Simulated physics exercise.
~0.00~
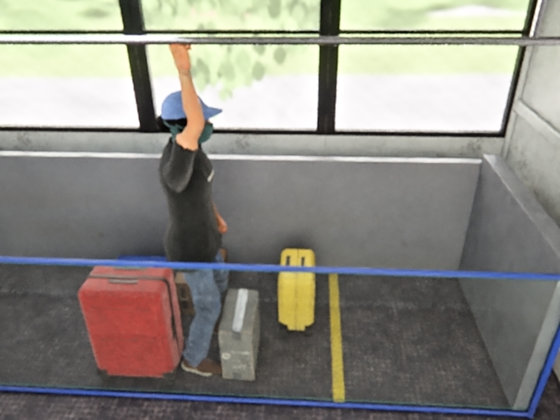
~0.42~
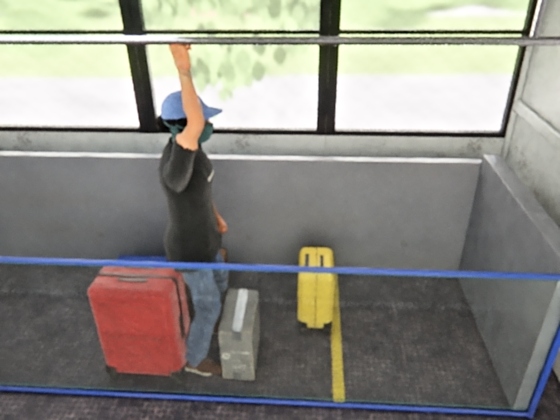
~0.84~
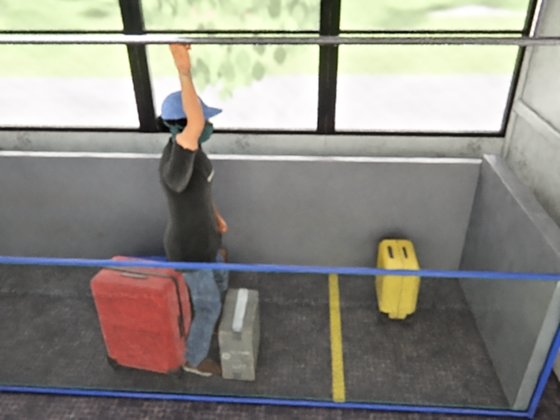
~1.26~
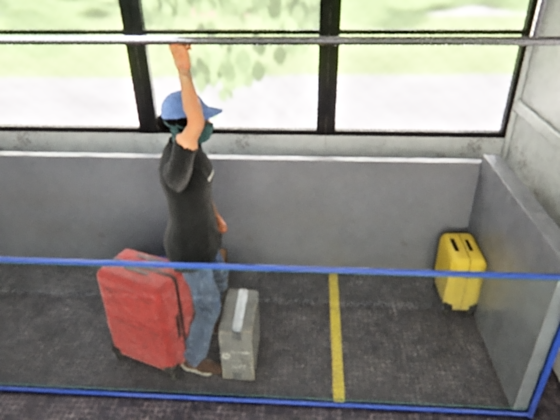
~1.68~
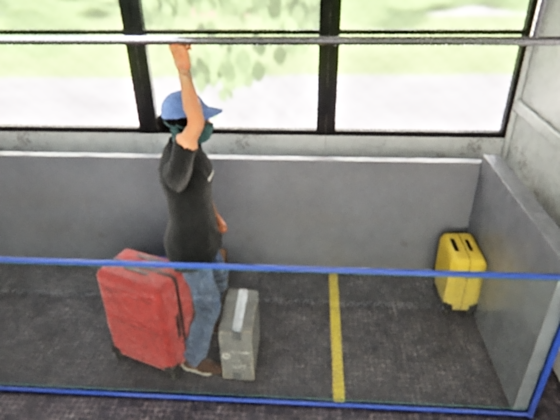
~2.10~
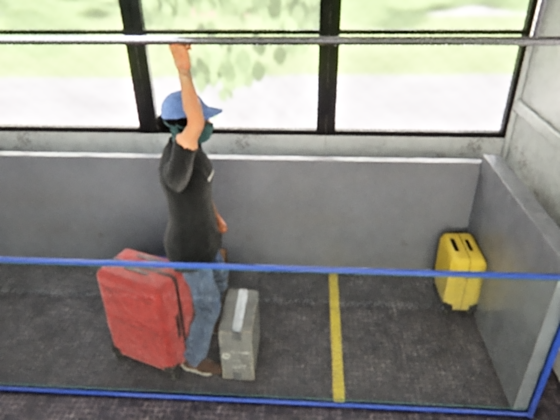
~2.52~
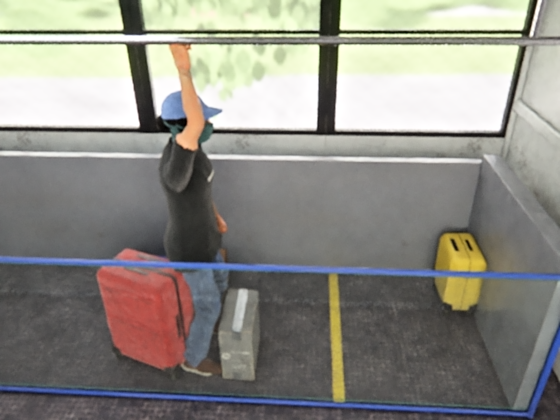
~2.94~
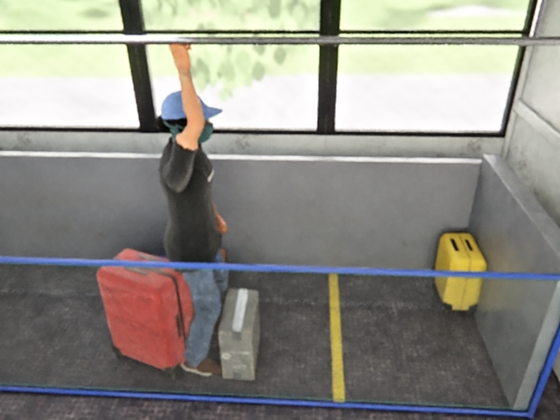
The clip shows a person in a blue cap holding an overhead rail among bags as a yellow wheeled case rolls right across a yellow floor line and stops near the right wall, while a red case shifts slightly and remains left of the line beside a still grey case.
